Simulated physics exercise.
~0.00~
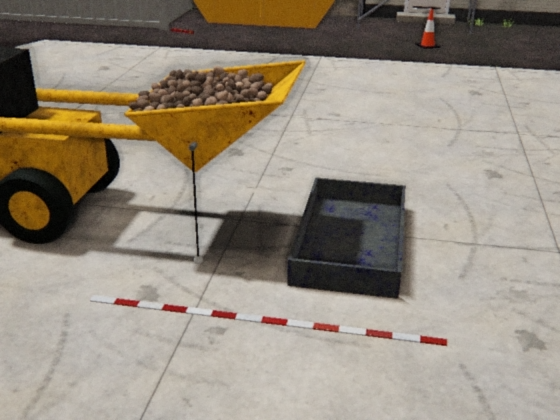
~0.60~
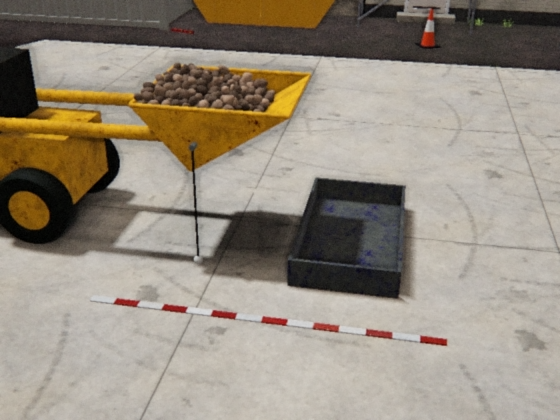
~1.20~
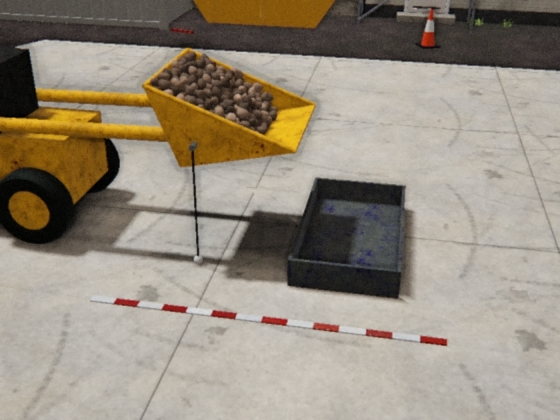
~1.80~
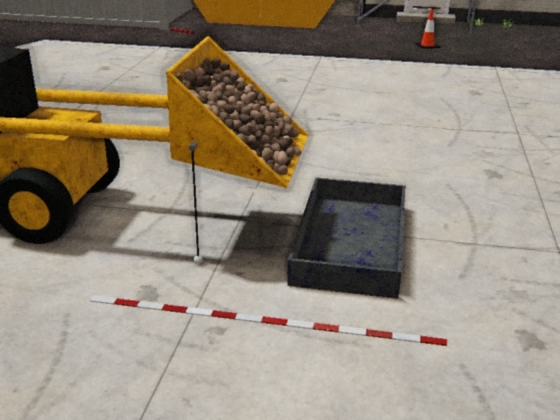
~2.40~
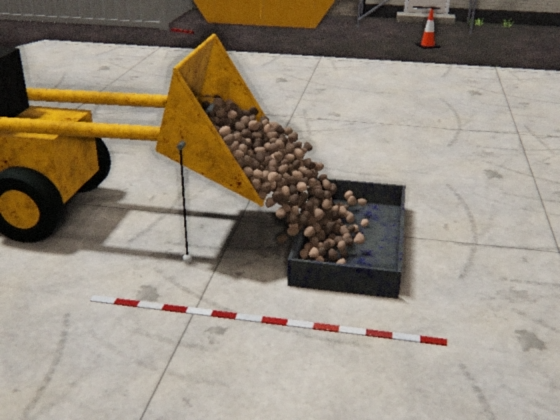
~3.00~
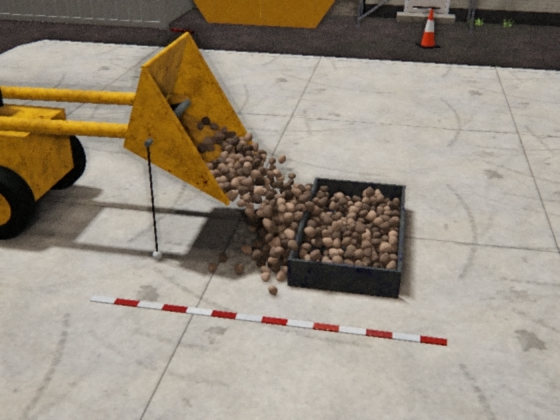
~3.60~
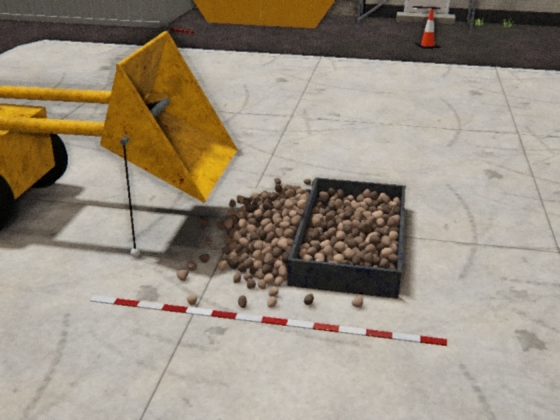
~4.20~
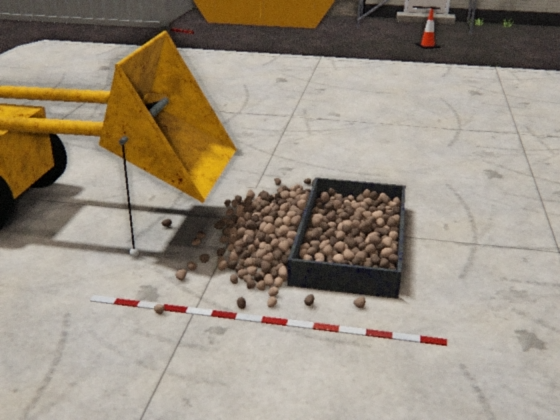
The video shows a yellow loader tipping its bucket of round brown stones toward a dark open bin, then rolling back to the left as they pour out. The stones partly fill the bin, while many lie heaped on the concrete beside it, and the emptied bucket stays tilted.
